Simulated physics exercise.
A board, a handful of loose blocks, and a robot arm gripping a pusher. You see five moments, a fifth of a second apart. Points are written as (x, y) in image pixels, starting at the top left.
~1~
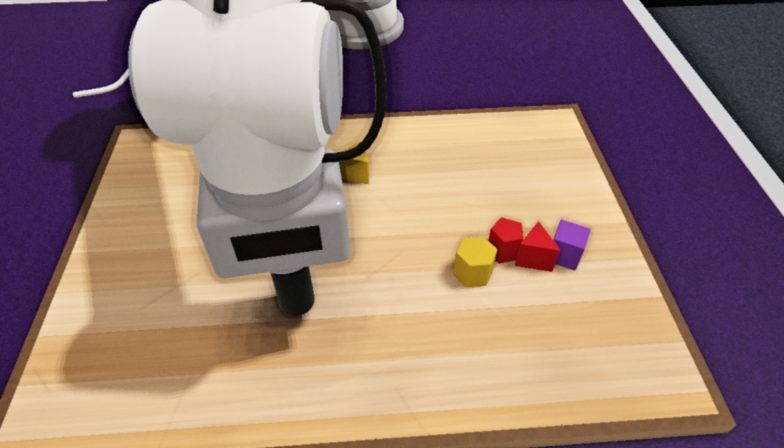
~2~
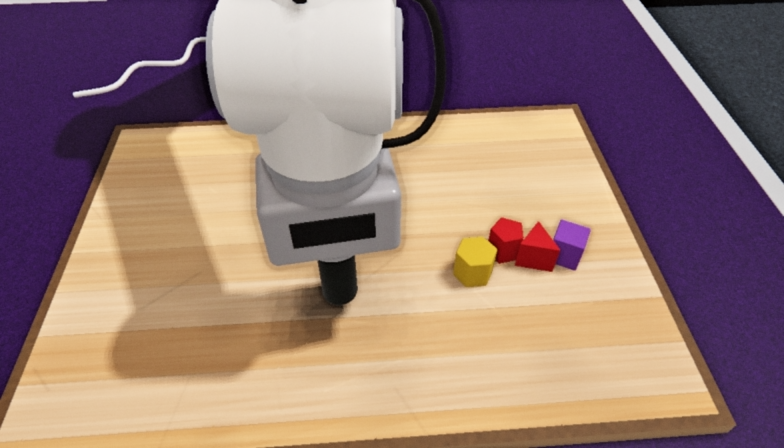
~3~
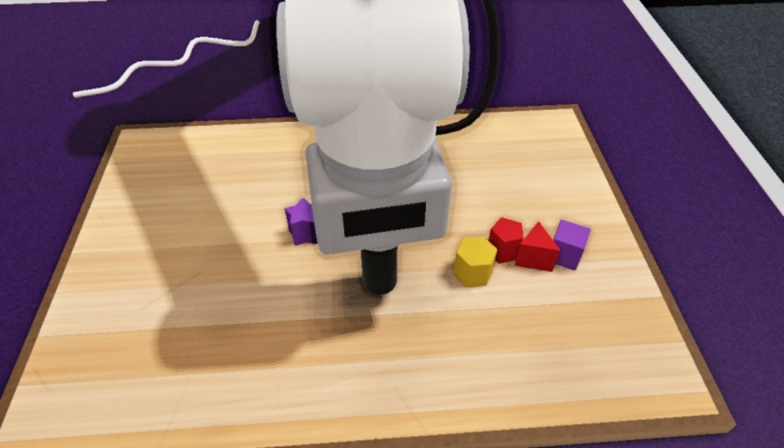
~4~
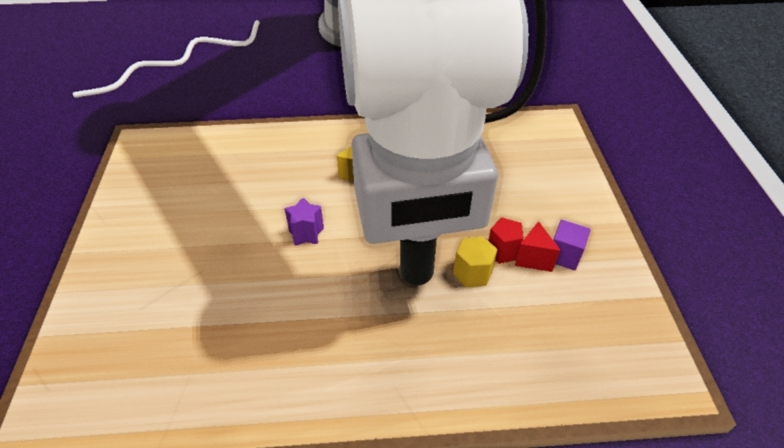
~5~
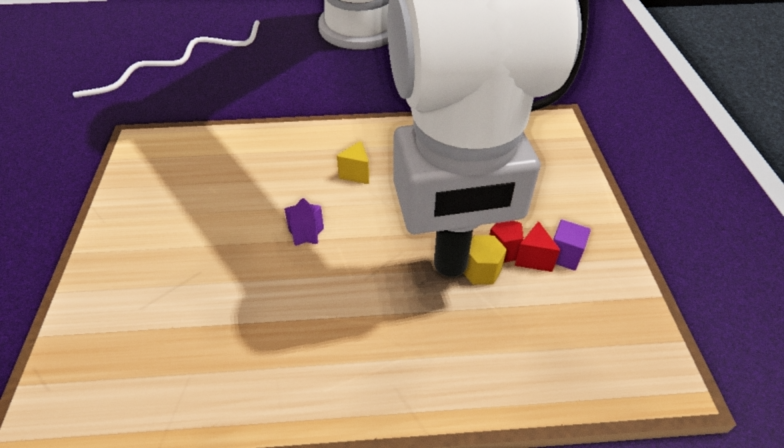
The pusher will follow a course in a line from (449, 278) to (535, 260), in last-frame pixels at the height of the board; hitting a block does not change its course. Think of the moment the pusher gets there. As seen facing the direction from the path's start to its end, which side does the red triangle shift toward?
Heads right.
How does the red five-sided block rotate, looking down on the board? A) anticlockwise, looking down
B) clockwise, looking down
I choose A.
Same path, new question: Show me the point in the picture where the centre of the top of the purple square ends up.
So, by the moment the path ends, you'll find the top centre of the purple square at (597, 230).
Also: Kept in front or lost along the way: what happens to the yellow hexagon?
It sits in front of the pusher.
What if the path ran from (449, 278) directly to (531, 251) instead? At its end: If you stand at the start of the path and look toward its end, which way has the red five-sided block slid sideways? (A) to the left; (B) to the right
That would be A.
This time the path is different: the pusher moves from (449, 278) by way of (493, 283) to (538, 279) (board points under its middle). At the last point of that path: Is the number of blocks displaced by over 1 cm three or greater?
I expect so.
The first path, step by step. Halfway along, pusher at (496, 256); yellow hexagon at (526, 233); red five-sided block at (533, 210), turned 35° anticlockwise; red triangle at (556, 243); purple square at (582, 232), turned 15° anticlockwise.
At the end, pusher at (539, 246); yellow hexagon at (562, 220), turned 20° anticlockwise; red five-sided block at (541, 199), turned 75° anticlockwise; red triangle at (576, 249); purple square at (597, 230), turned 20° anticlockwise.
